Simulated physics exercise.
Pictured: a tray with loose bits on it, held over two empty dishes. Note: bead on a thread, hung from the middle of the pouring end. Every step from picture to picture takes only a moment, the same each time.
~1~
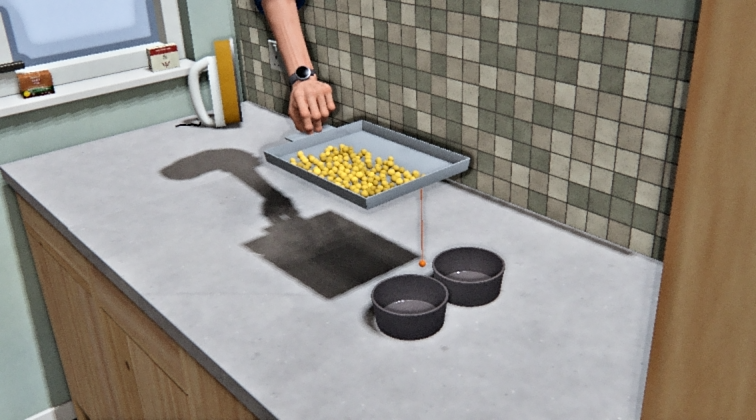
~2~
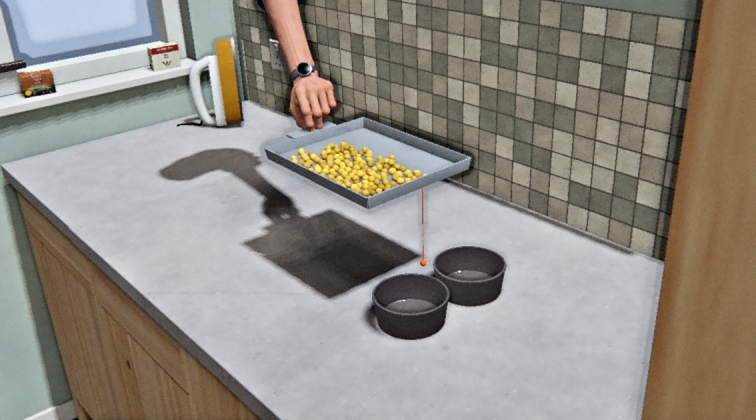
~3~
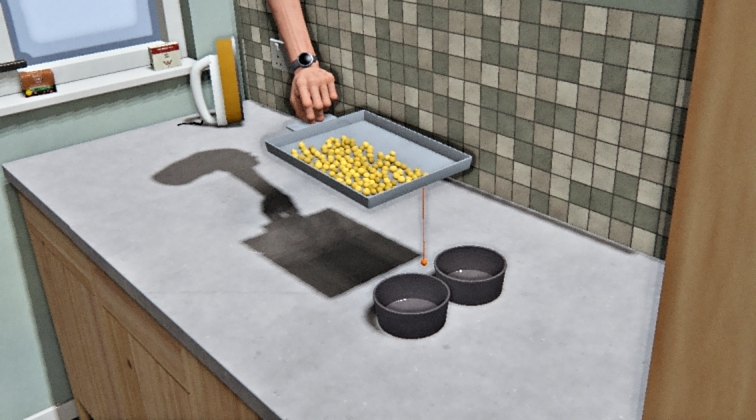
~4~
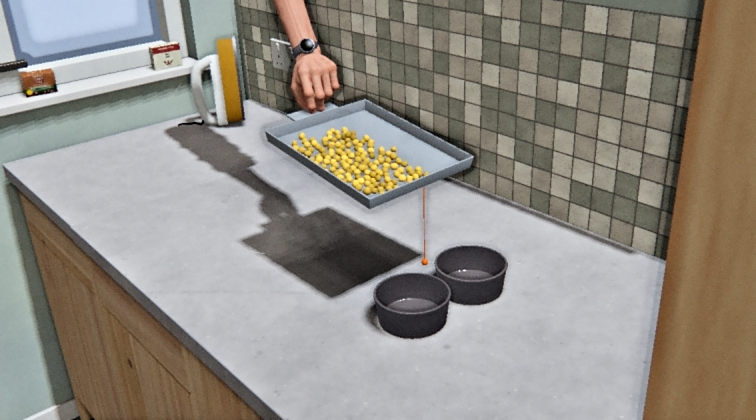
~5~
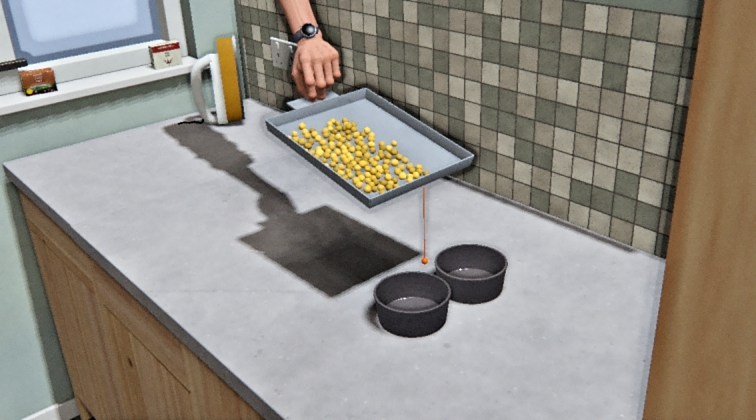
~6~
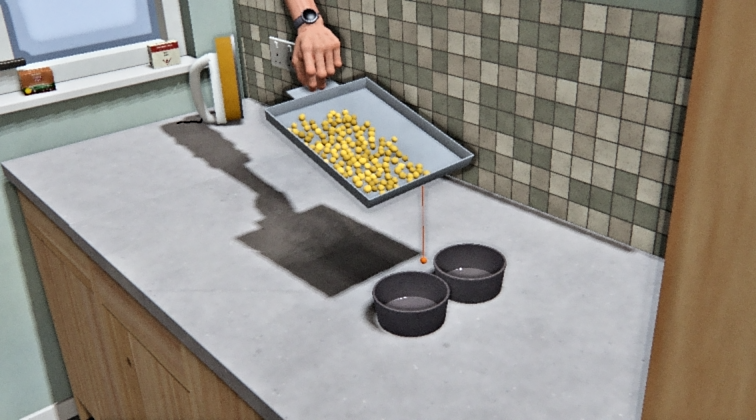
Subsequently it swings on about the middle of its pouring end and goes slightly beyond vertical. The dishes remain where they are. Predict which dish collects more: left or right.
Left.
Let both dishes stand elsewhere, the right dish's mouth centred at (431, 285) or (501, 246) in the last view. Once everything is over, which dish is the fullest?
Case one: The dish at right. Case two: The dish at left.
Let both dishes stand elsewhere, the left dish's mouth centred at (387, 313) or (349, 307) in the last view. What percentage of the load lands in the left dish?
About 30 per cent, then about 0 per cent.
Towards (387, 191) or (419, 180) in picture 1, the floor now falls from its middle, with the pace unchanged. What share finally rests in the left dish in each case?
Around 70 per cent first, around 30 per cent next.
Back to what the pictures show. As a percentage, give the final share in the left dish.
I'd estimate close to 50 per cent.
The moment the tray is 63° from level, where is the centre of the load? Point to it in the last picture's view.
Around (390, 165).
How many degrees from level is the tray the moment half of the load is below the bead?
110° or so.
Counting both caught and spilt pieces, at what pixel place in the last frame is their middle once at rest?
Roughly at (433, 313), give or take.
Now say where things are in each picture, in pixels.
Corners of the pouring end at (367, 197) and (467, 158), level; middle of the load at (355, 170), puffed corn balls; left dish at (436, 320); right dish at (495, 288); bead on its thread at (422, 264), in the first frame.
Corners of the pouring end at (368, 197) and (468, 158), level; middle of the load at (356, 168), in the second frame.
Corners of the pouring end at (369, 197) and (470, 157), tipped barely, level across its low end; middle of the load at (357, 165), in the third frame.
Corners of the pouring end at (370, 197) and (471, 156), tipped a little, level across its low end; middle of the load at (358, 160), in the fourth frame.
Corners of the pouring end at (371, 197) and (471, 155), tipped a little, level across its low end; middle of the load at (358, 155), in the fifth frame.
Corners of the pouring end at (370, 198) and (471, 155), tipped clearly, level across its low end; middle of the load at (359, 151); left dish at (437, 317); right dish at (496, 284), in the sixth frame.
Soon, tray tipped steeply; all on the tray.
A while on, tray tipped past a quarter turn; about two thirds on the tray; a stray few in the left dish; a stray few in the right dish; a stray few outside both; about a third in the air.
Towards the end, tray tipped past a quarter turn; about half in the left dish; about a quarter in the right dish; about a third outside both.
Finally, tray tipped past a quarter turn; about half in the left dish; about a quarter in the right dish; about a third outside both.
